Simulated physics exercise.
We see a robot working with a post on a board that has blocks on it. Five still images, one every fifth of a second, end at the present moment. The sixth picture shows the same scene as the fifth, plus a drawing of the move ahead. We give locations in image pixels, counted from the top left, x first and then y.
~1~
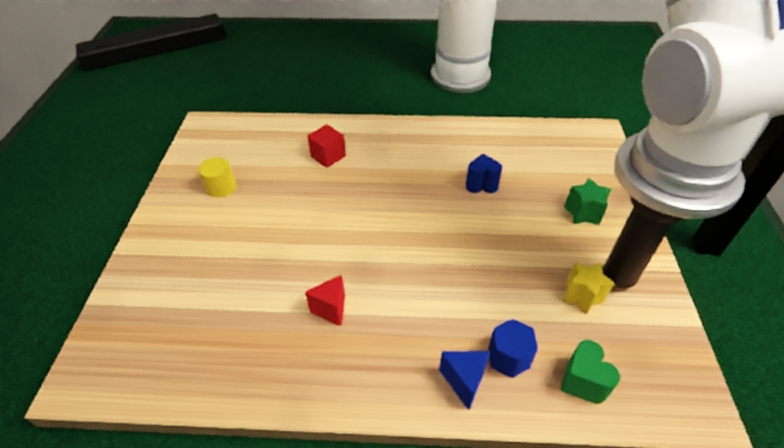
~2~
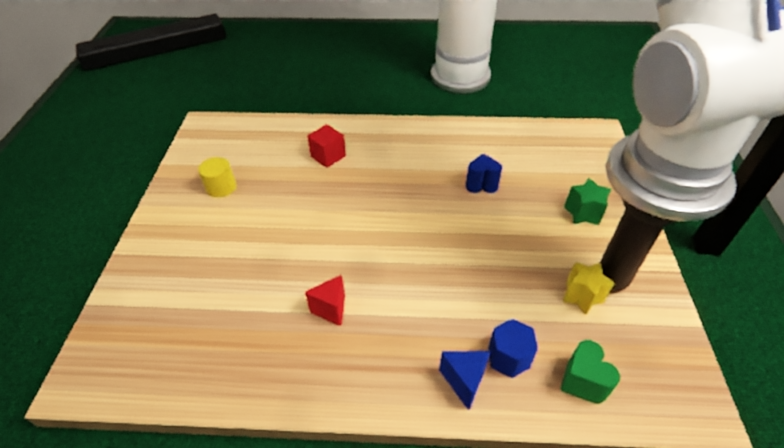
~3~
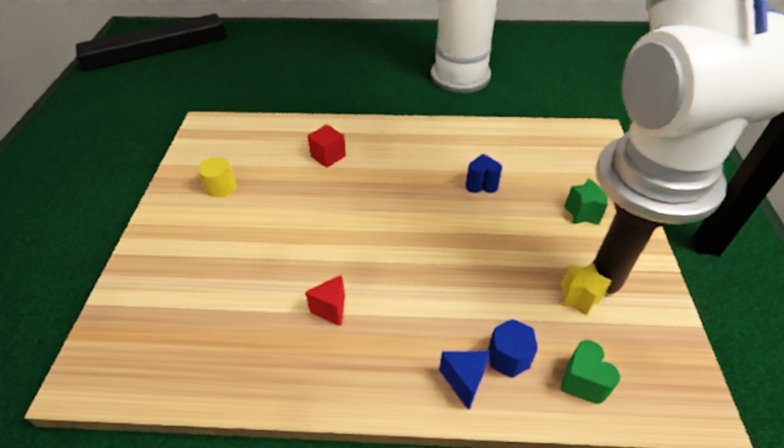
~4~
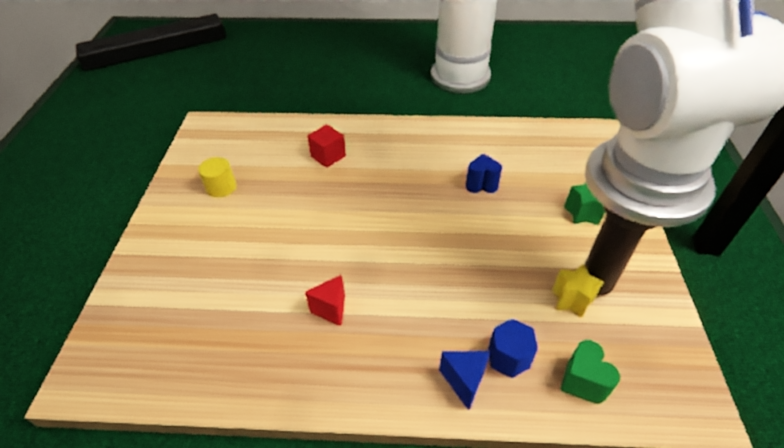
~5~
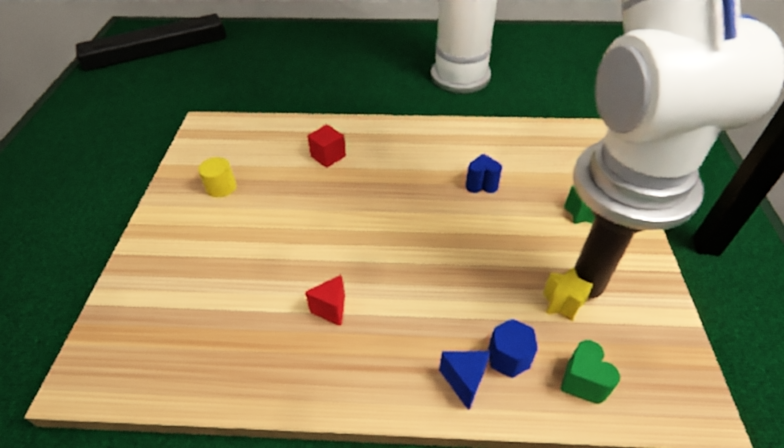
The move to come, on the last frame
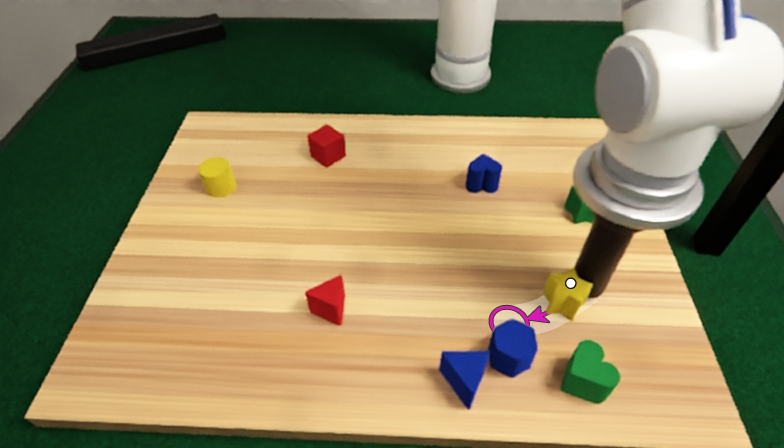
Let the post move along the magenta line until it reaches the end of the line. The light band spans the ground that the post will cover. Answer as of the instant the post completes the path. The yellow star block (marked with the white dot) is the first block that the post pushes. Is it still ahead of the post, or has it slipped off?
The post should keep driving it forward.
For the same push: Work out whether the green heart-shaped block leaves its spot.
It stays put.
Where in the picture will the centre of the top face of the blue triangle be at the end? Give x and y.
Its top face will be centred at roughly (453, 378).
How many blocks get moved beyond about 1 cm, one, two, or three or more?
My count: 3 or more.
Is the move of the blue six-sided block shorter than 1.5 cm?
That would be a no.
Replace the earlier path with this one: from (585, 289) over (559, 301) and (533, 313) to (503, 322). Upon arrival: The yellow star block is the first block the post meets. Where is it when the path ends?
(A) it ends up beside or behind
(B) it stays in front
It's B.
The drawn path runs from (585, 289) by way of (563, 303) and (539, 316) to (509, 323); the dot is on the yellow star block.
On the path given first. One third of the way, post at (565, 299); yellow star block at (547, 299).
Two thirds of the way, post at (540, 312); blue six-sided block at (510, 344), turned 20° anticlockwise; yellow star block at (519, 312).
At the end, post at (511, 318); blue triangle at (453, 378), turned 30° clockwise; blue six-sided block at (494, 360), turned 55° anticlockwise; yellow star block at (489, 321); green heart-shaped block not moved.
